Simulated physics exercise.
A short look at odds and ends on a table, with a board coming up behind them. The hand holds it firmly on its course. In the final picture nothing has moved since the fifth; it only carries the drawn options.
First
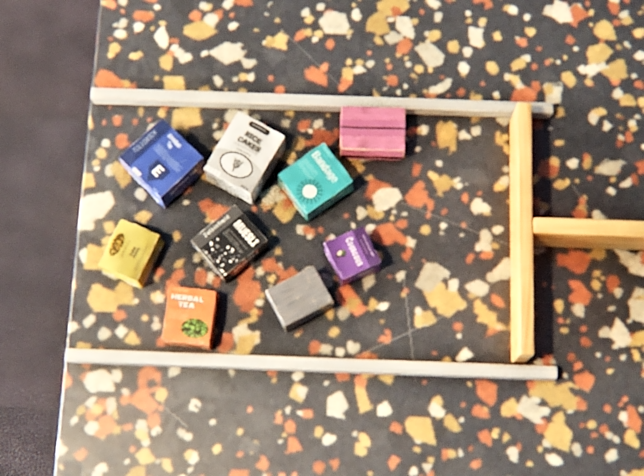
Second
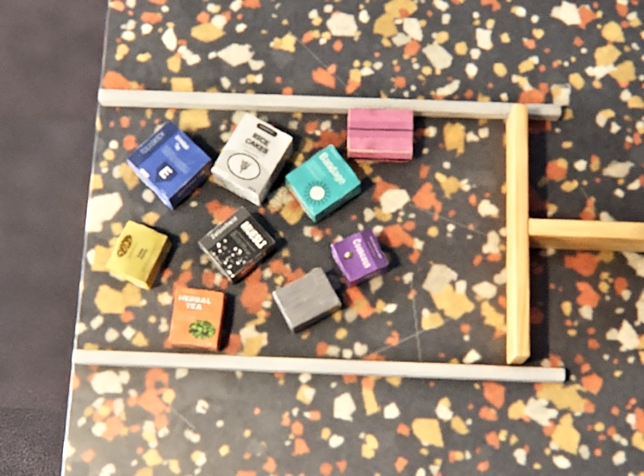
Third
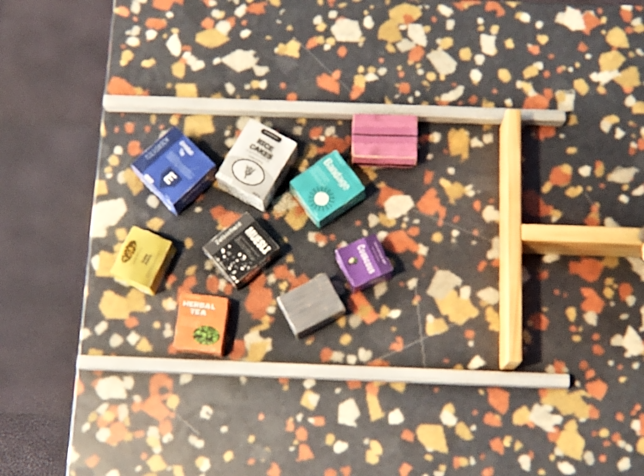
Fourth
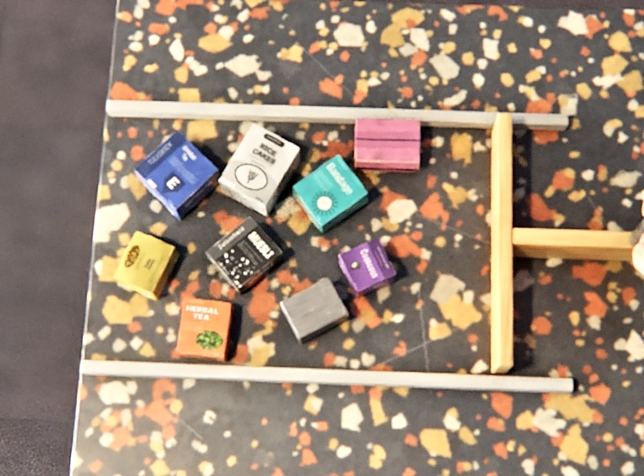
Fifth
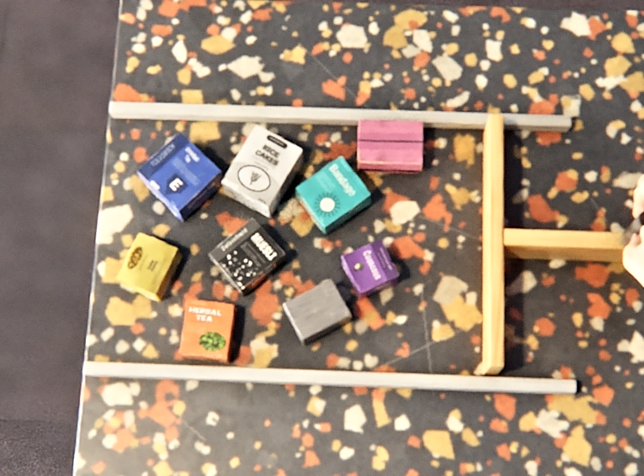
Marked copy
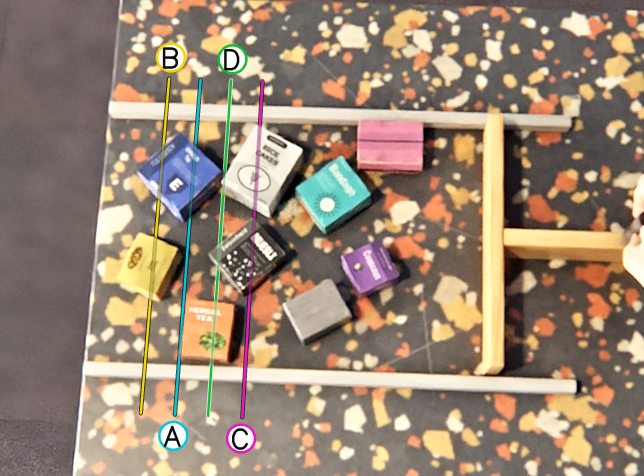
A dark tabletop speckled with orange, cream and yellow chips is seen from above, with two pale rails running across it. Between them lie small boxes: blue, white, teal and pink along the top, yellow, black and purple across the middle, orange and grey below. A wooden T-shaped board on the right slides slowly left, a hand showing at its handle, while the view drifts slightly and the boxes stay put.
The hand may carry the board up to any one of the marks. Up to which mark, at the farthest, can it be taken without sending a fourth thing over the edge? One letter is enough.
As far as mark A.
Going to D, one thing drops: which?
The blue packet goes over.
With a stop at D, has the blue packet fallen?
Yes.
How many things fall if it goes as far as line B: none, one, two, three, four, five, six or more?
By then, five.
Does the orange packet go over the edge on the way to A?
By then, no.
On the copy, A at (188, 240); B at (156, 239); C at (253, 242); D at (220, 241).
On A. First, board (383, 232); pink box (346, 145); turquoise box (322, 201).
Then, board (271, 228); blue packet (121, 179); yellow packet (140, 267).
Finally, board (189, 226); blue packet over the edge; yellow packet over the edge; two fallen.
By contrast, B drops five; C is within the limit but short; D is within the limit but short.
